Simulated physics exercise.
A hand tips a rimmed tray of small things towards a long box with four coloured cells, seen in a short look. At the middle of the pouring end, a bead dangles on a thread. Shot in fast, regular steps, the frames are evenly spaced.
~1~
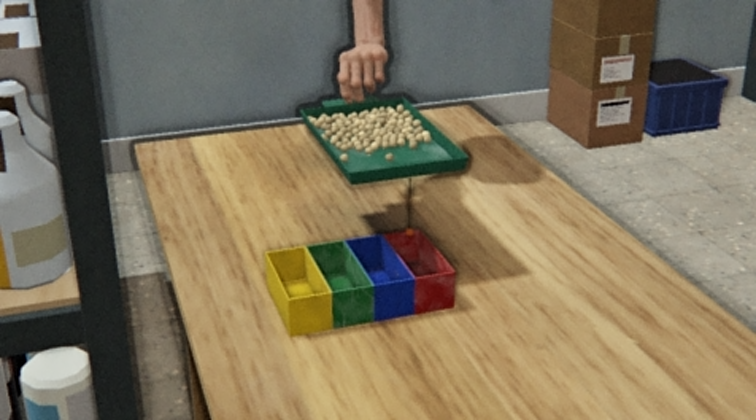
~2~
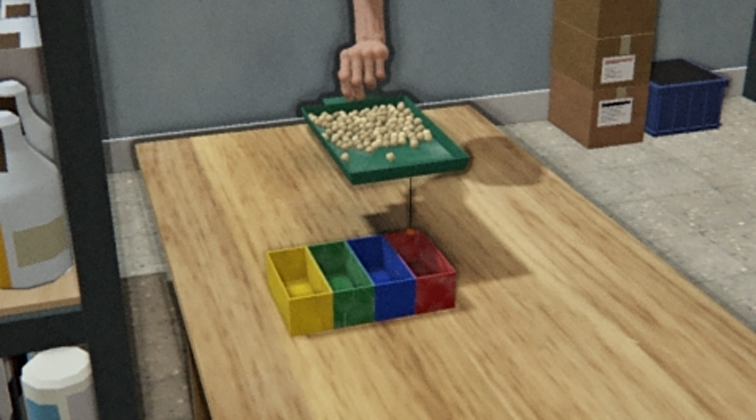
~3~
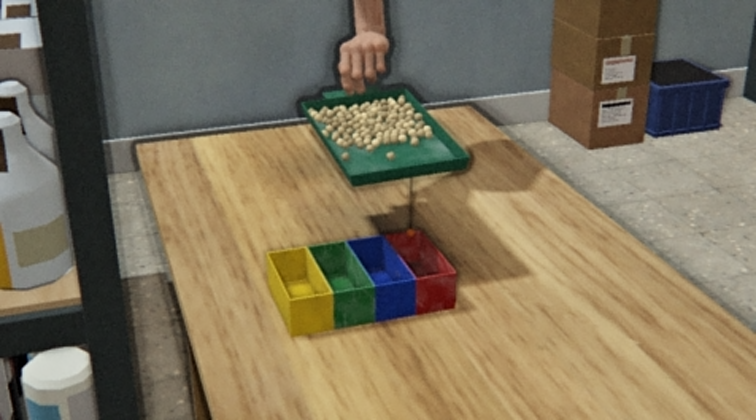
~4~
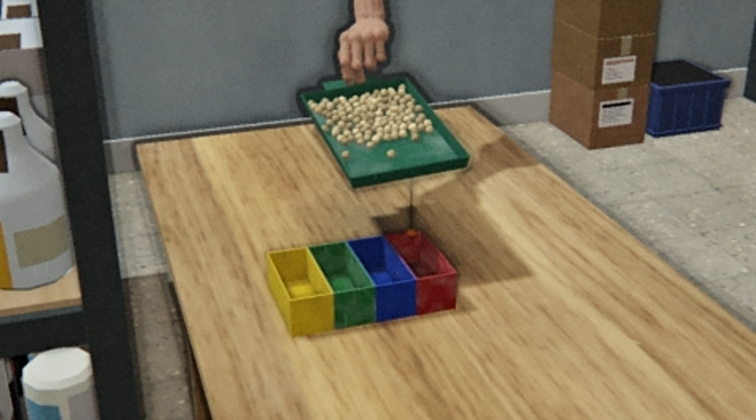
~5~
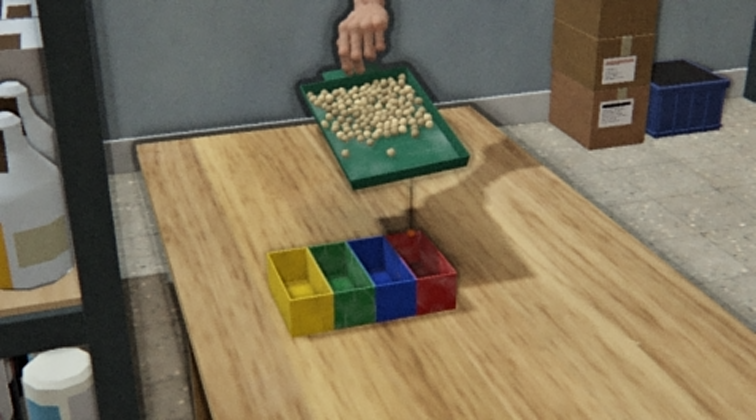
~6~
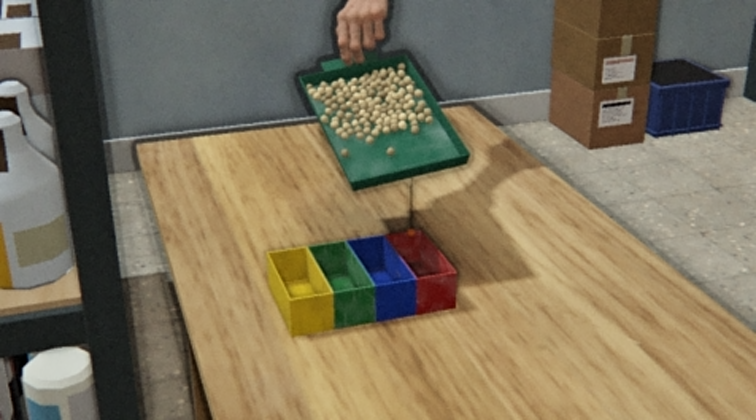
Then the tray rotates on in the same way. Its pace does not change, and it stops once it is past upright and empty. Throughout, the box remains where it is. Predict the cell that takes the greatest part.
I would say the blue cell.
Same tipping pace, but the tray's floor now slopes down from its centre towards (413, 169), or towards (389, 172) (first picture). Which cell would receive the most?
So the first one goes to the cell in red and the second to blue.
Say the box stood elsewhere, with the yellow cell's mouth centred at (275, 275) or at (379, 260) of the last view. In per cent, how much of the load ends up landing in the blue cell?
Trial 1 70%, trial 2 0%.
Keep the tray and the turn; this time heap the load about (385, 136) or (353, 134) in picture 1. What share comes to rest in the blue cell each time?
Roughly 50 per cent, then roughly 60 per cent.
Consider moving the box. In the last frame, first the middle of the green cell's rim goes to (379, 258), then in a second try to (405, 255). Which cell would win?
First try: Green; second try: The yellow one.
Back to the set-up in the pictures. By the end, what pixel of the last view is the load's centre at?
Centre at rest, last view: Approx. (374, 290).
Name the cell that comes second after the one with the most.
Behind the top one comes the green one.
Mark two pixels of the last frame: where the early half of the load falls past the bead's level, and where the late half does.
First half (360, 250); second half (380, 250).
Soon, tray tipped steeply; nearly all on the tray; a stray few in the green cell; a stray few in the blue cell; a small part falling or outside the box.
A while on, tray tipped right over; most on the tray; a small part in the blue cell; a small part in the green cell; a stray few in the red cell; a small part falling or outside the box.
Towards the end, tray tipped past a quarter turn; about half in the blue cell; about a quarter in the green cell; a small part in the red cell; a stray few in the yellow cell; a stray few falling or outside the box.
Finally, tray tipped past a quarter turn; about half in the blue cell; about a quarter in the green cell; a small part in the red cell; a stray few in the yellow cell; a stray few outside the box.
